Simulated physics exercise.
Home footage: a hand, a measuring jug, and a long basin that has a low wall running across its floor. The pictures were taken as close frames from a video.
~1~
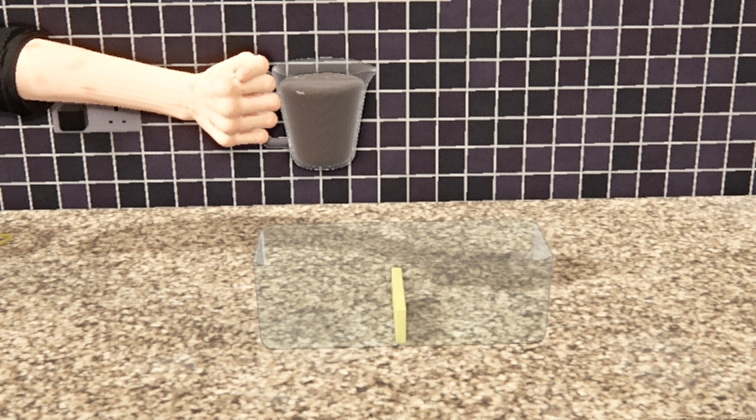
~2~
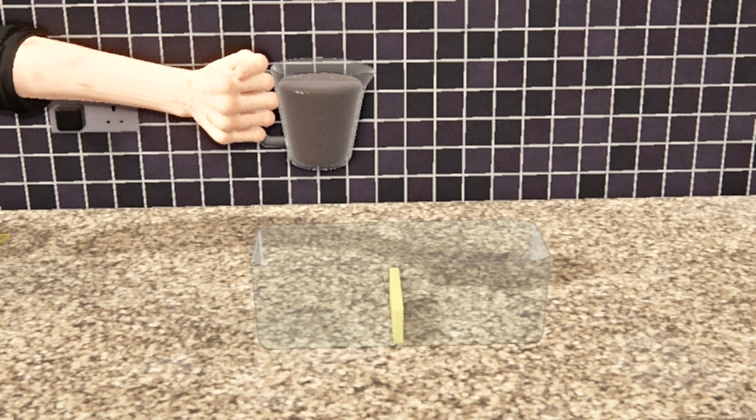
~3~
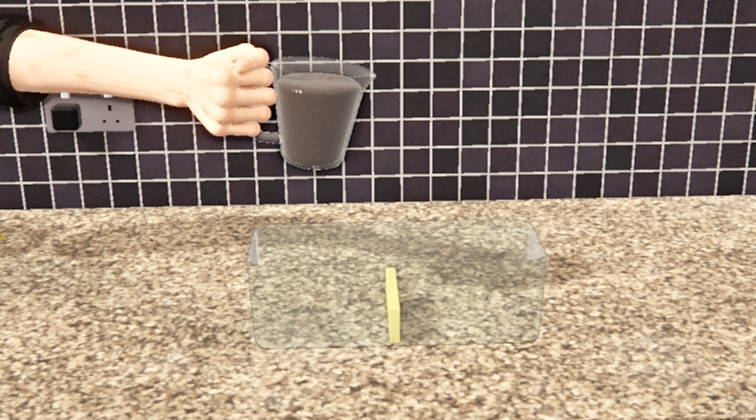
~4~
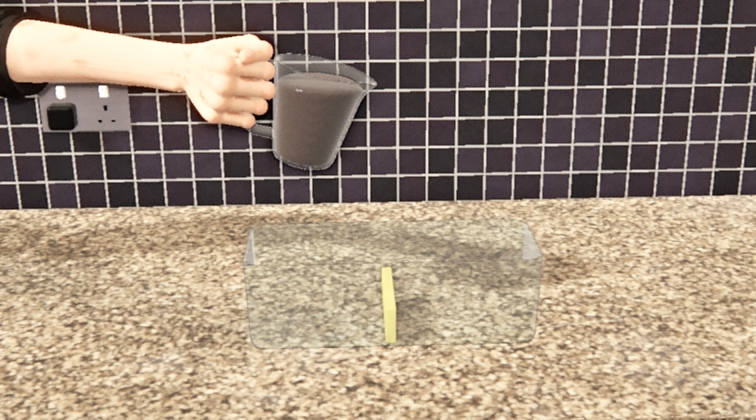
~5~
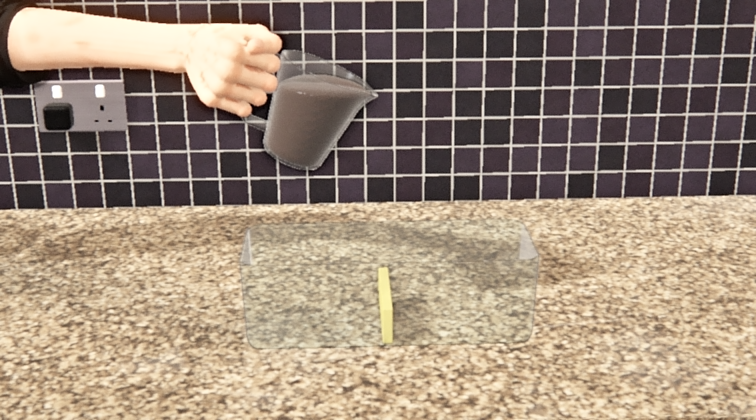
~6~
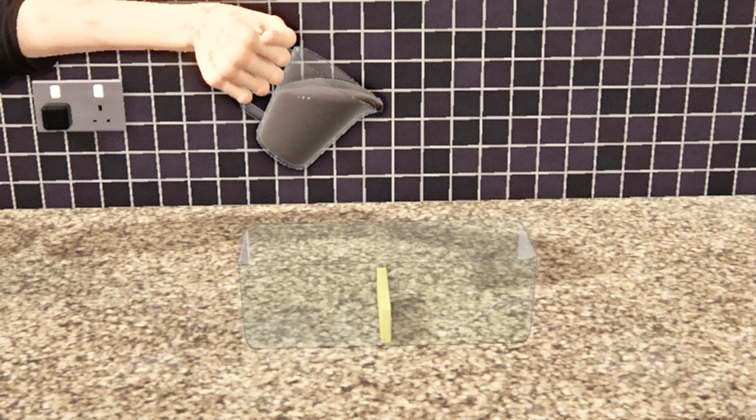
At first, a hand reaching in from the left holds a clear jug of dark liquid upright above a long, see-through basin with a low yellow wall inside. The hand then tips the jug to the right, slowly and then more steeply, until the liquid reaches the lip of its spout.
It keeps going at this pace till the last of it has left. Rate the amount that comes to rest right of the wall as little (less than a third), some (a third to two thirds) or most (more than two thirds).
Most.
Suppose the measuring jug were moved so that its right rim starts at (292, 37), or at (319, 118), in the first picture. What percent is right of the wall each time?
It comes to 5 % the first time and 5 % the second.
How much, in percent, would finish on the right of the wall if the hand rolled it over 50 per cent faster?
Roughly 65 in a hundred.
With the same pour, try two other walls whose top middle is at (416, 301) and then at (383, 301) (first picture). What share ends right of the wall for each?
Roughly 60 % and 85 %.
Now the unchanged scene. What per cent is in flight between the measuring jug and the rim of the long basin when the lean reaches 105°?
Around 35 in a hundred.
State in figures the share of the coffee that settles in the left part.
Some 15 per cent.
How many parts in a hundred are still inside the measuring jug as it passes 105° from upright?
About 35 %.
A moment on, the measuring jug is tipped right over and 36 per cent is still to pour, 0 is left of the wall and 30 right of it.
Next, the measuring jug is tipped right over and 1 per cent is still to pour, 11 is left of the wall and 80 right of it.
Then the measuring jug is tipped right over and 0 per cent is still to pour, 15 is left of the wall and 83 right of it.
Later the measuring jug is tipped right over and 0 per cent is still to pour, 15 is left of the wall and 83 right of it.
In the end 15 per cent lies left of the wall, 83 right of it and 2 outside.
